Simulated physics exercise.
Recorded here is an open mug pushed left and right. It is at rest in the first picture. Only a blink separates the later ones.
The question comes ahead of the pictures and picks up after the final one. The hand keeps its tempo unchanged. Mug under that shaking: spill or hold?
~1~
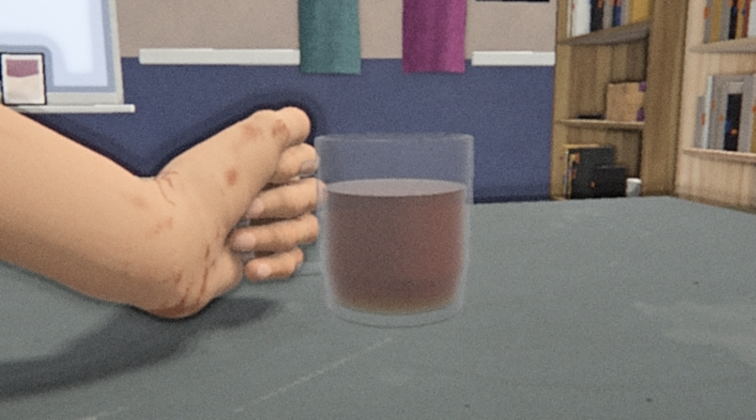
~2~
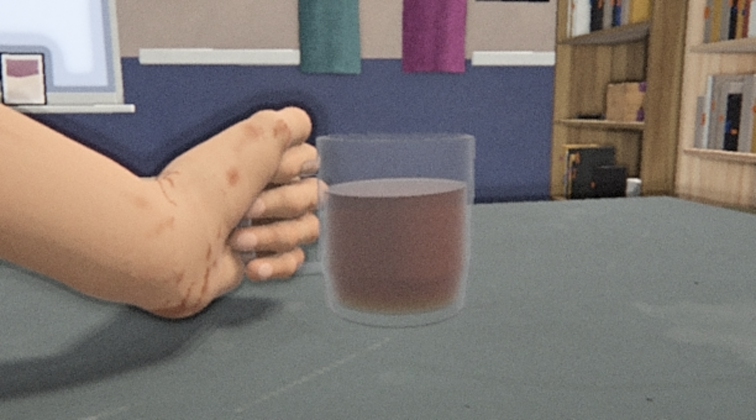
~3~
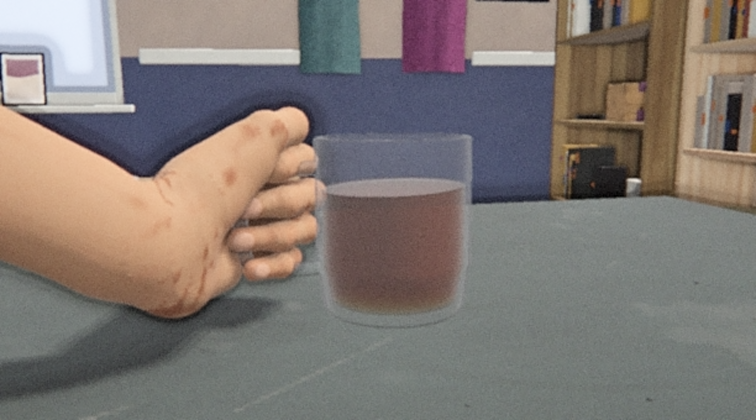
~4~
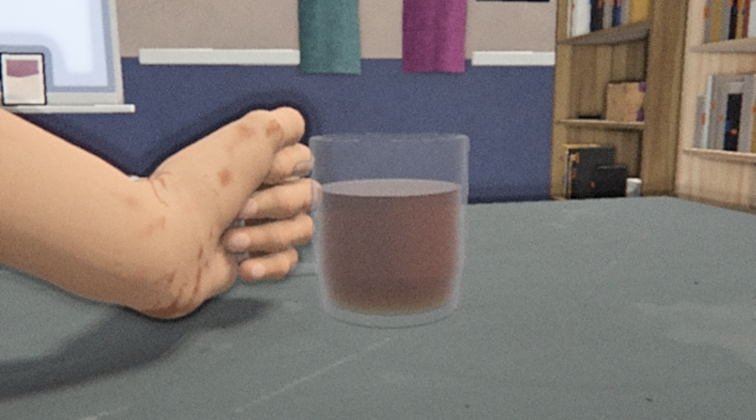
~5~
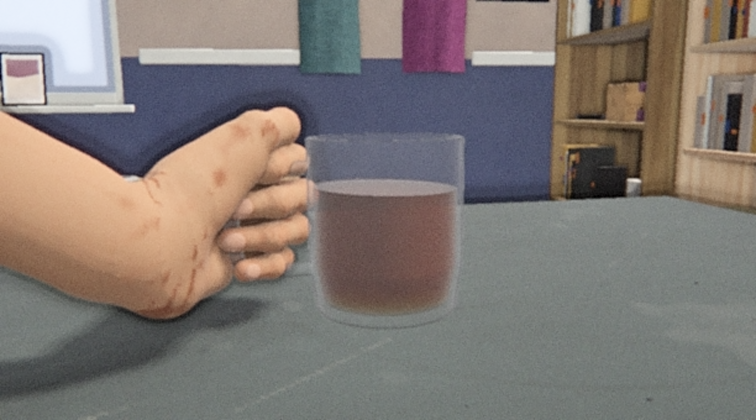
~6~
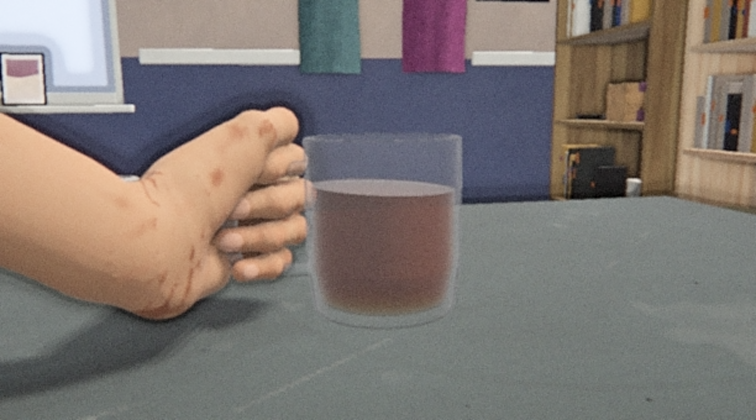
It never brims over.
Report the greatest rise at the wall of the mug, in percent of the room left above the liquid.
I'd say 10 percent.
Shortly, the highest wave so far stays far below the rim.
At the finish, the highest wave so far stays far below the rim; nothing has left it.
